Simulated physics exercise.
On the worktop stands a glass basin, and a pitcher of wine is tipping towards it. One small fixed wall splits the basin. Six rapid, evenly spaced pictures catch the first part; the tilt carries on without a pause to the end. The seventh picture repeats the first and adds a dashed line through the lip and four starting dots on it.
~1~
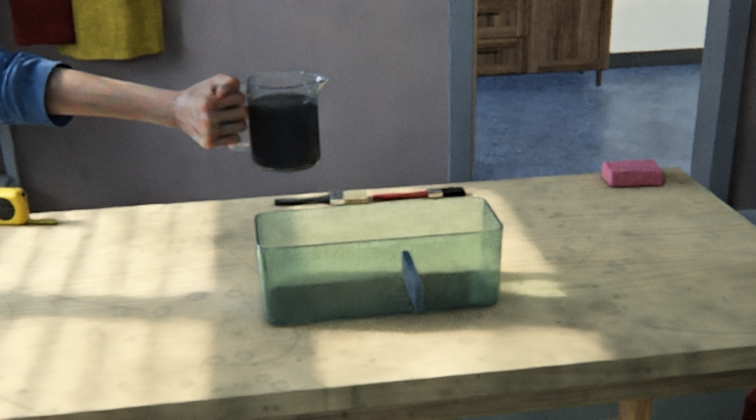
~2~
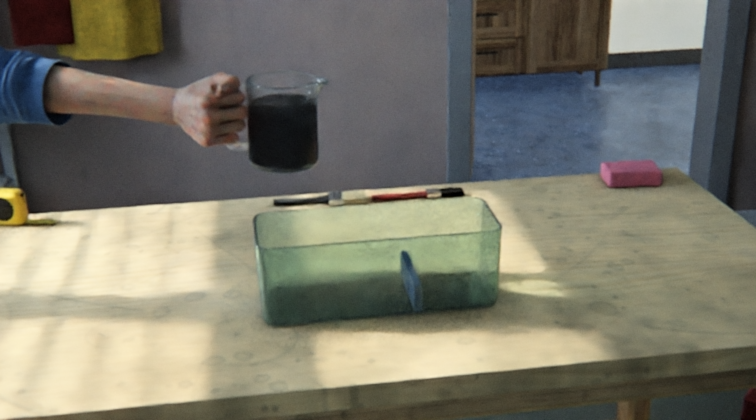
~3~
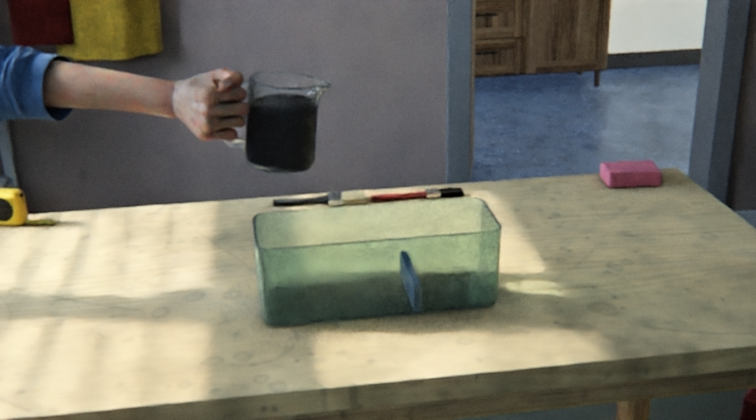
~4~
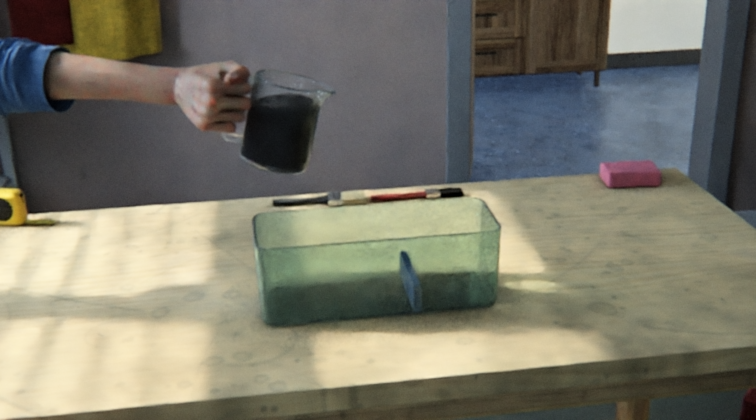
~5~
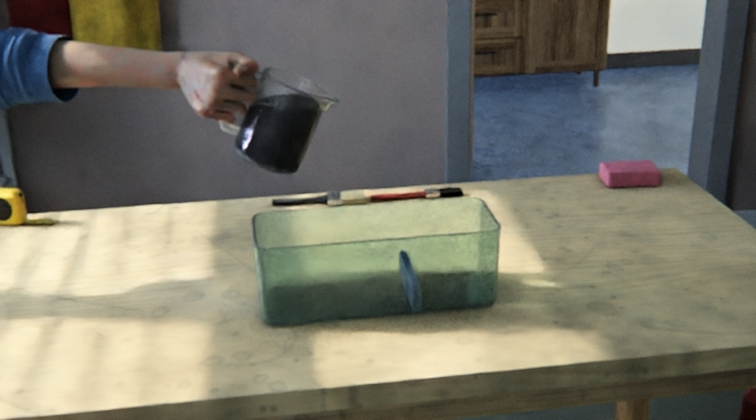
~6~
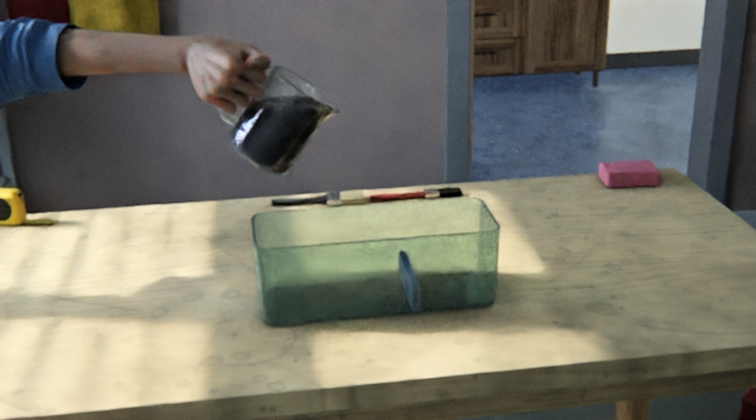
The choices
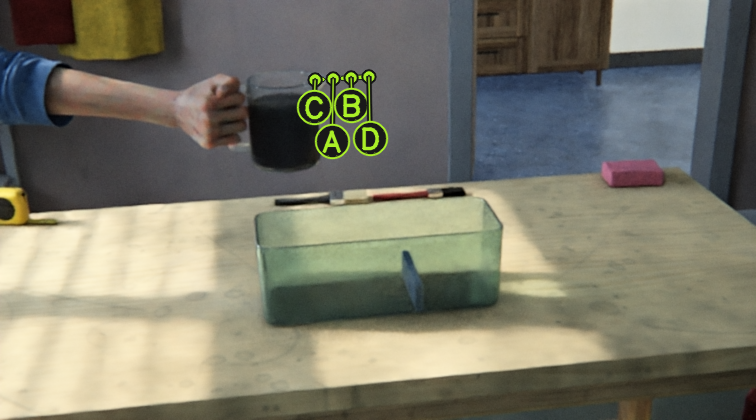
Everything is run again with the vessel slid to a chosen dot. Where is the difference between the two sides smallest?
B beats the others.
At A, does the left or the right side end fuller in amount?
The left one.
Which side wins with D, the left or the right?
The right one.
On the marked copy, A at (333, 78); B at (351, 77); C at (315, 79); D at (368, 76).
With A, about 87 % ends left of the wall and 7 % right of it; 7 % is lost outside.
With B, about 43 % ends left of the wall and 56 % right of it.
With C, about 91 % ends left of the wall and 5 % right of it; 4 % is lost outside.
With D, about 12 % ends left of the wall and 86 % right of it.
